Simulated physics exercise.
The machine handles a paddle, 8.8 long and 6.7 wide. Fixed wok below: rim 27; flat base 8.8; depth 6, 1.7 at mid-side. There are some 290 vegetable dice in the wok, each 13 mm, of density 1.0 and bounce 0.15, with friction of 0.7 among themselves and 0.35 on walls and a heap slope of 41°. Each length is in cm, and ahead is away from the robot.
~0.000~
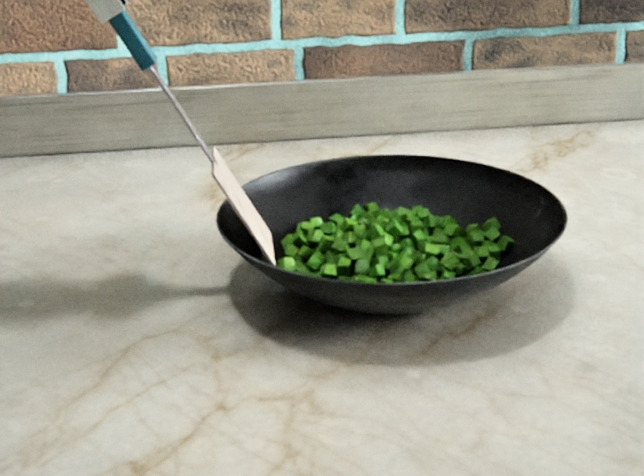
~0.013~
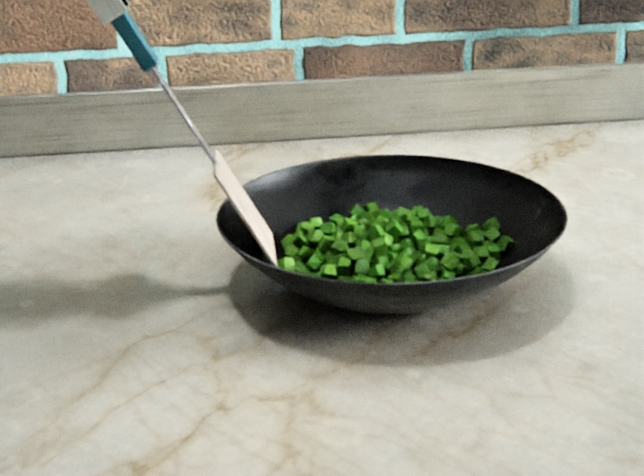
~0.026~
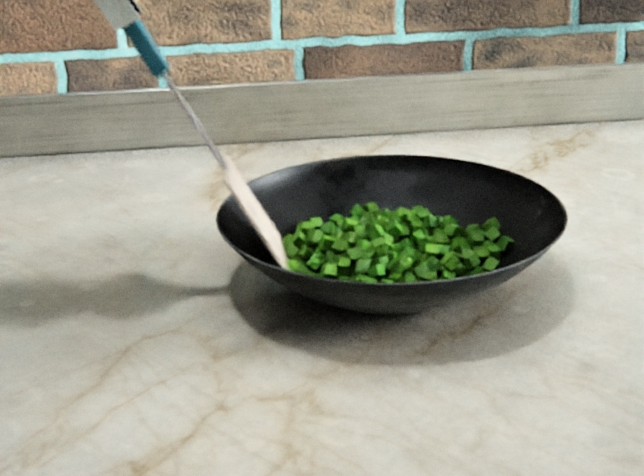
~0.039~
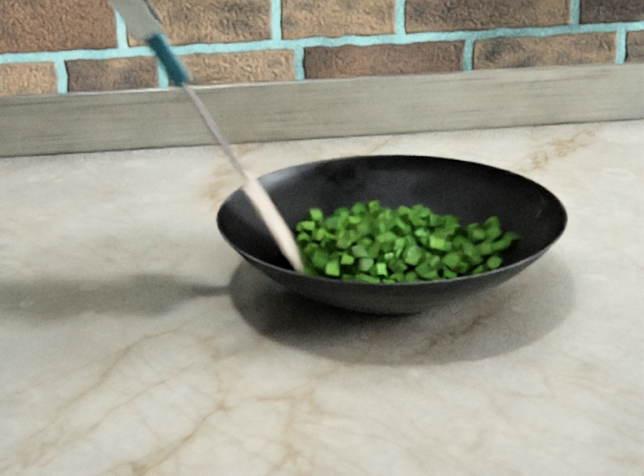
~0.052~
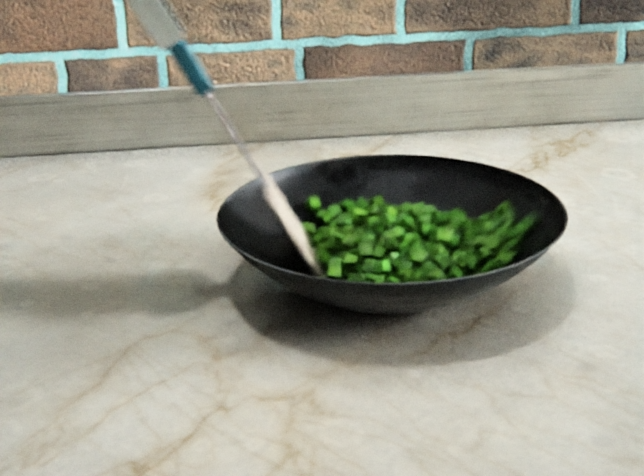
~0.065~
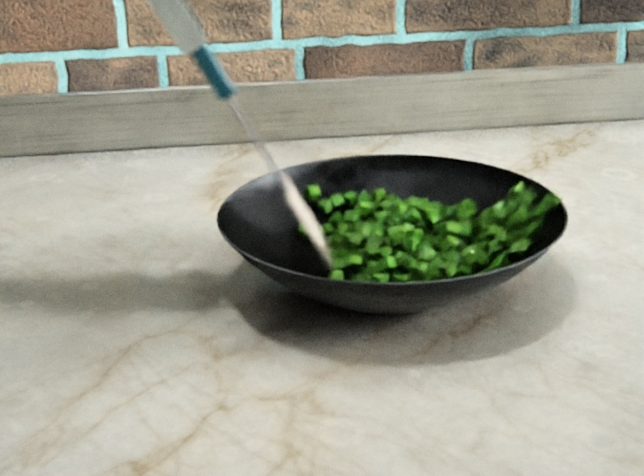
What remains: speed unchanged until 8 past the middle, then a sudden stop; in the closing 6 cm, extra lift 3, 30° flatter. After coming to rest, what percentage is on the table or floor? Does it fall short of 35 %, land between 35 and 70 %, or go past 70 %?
It lands between 35 and 70 %.
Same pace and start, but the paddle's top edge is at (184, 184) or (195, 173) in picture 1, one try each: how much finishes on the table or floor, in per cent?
About 50% and 50%.
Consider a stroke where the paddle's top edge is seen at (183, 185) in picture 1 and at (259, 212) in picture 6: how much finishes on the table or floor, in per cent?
It comes to something like 45 %, give or take.
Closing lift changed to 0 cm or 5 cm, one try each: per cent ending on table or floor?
Result, in order: Approx. 40 % and 40 %.
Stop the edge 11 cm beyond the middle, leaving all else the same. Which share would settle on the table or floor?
In that case about 60 percent ends on the table or floor.
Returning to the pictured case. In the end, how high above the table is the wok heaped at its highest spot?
Some 5.0 cm.
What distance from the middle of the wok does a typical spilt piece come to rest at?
About 28 cm out from the centre.
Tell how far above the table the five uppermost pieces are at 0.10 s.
Height: Approx. 9 cm.
After 0.10 s, sloping 62°, highest piece 10 above the table; 286 in the wok, 8 on the blade or in flight.
After 0.13 s, sloping 54°, highest piece 13 above the table; 274 in the wok, 20 on the blade or in flight.
After 0.34 s, sloping 32°, highest piece 10 above the table; 140 in the wok, 87 on the table or floor, 67 on the blade or in flight.
After 1.39 s, sloping 32°, highest piece 7 above the table; 154 on the table or floor, 140 in the wok.
In the end, 154 on the table or floor, 140 in the wok. That is 52 % on the table or floor.
